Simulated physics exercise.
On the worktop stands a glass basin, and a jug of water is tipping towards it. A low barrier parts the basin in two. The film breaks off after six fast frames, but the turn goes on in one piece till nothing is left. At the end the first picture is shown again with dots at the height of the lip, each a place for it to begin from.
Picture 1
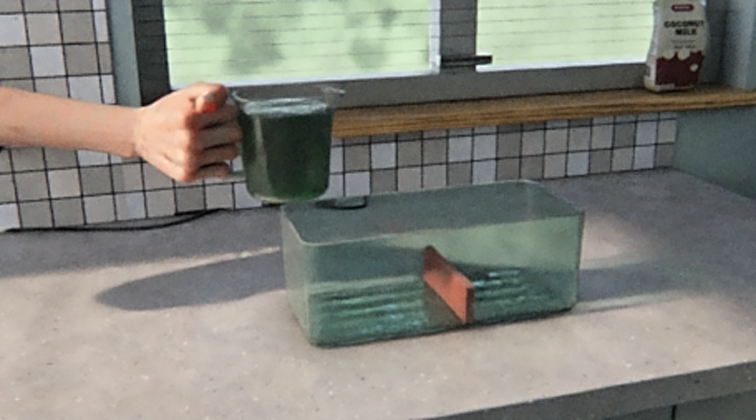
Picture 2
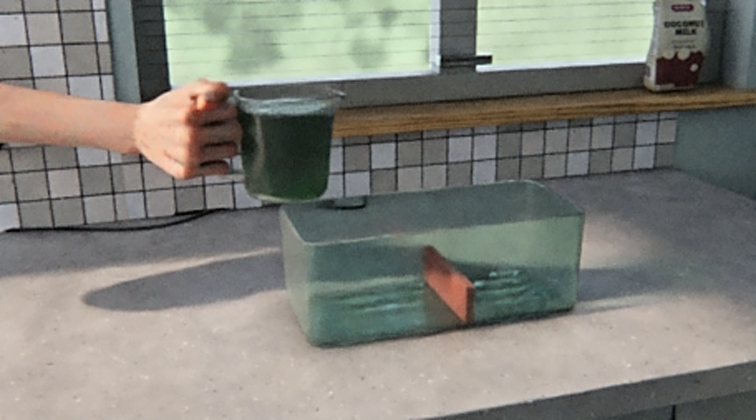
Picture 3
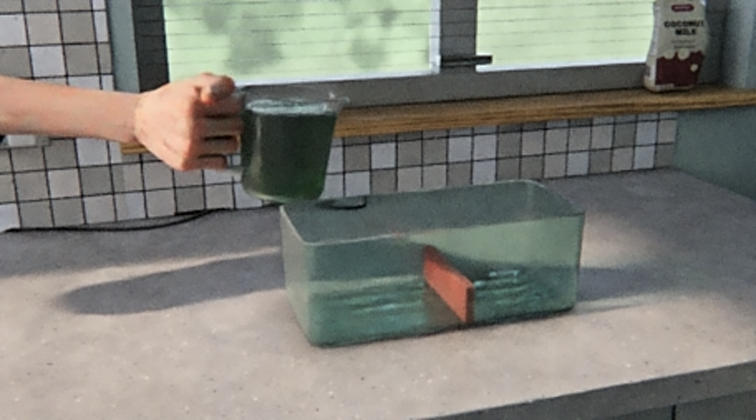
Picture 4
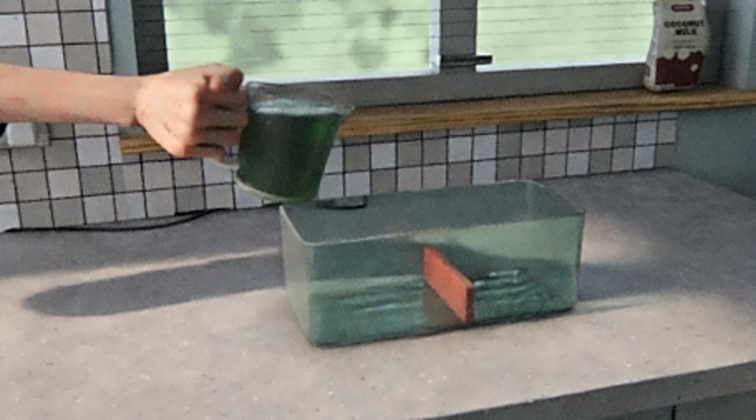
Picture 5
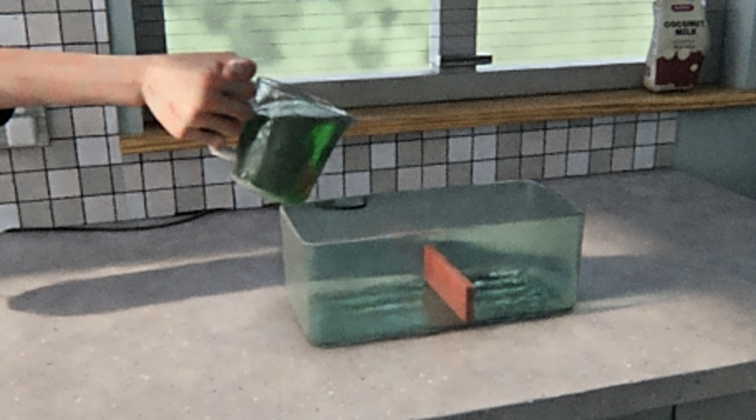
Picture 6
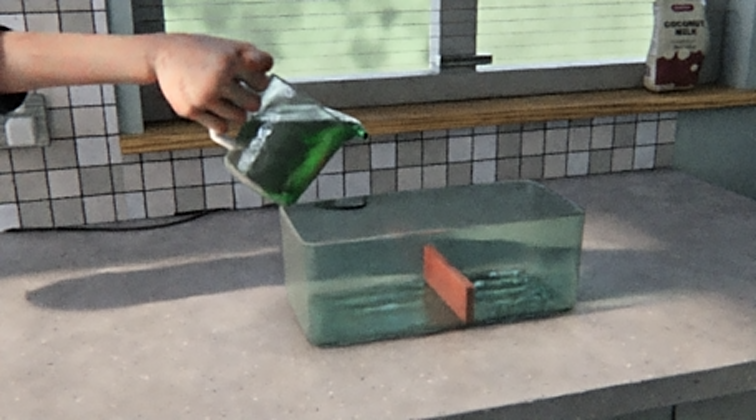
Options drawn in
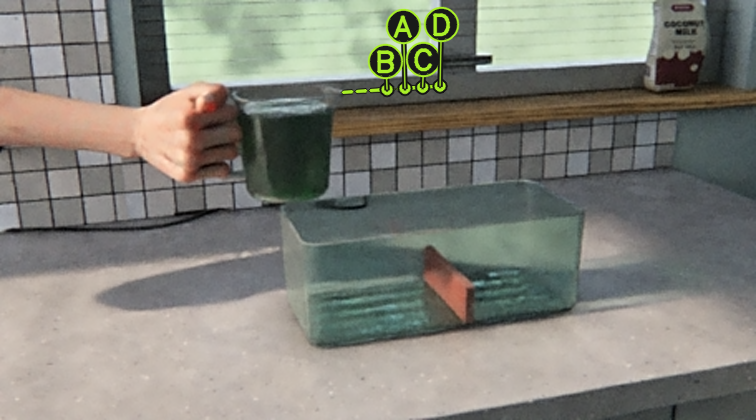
A hand tilting a glass jug of green liquid rightward above a clear basin with a low red divider, liquid reaching the lip.
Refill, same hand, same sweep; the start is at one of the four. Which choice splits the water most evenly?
Choose A.
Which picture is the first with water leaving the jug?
Picture 6.
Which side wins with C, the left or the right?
More ends on the right.
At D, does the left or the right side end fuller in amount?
More ends on the right.
On the marked copy, A at (404, 88); B at (387, 89); C at (422, 87); D at (440, 86).
If A is chosen, about 53 % ends left of the wall and 47 % right of it.
If B is chosen, about 84 % ends left of the wall and 15 % right of it.
If C is chosen, about 19 % ends left of the wall and 81 % right of it.
If D is chosen, about 5 % ends left of the wall and 94 % right of it.
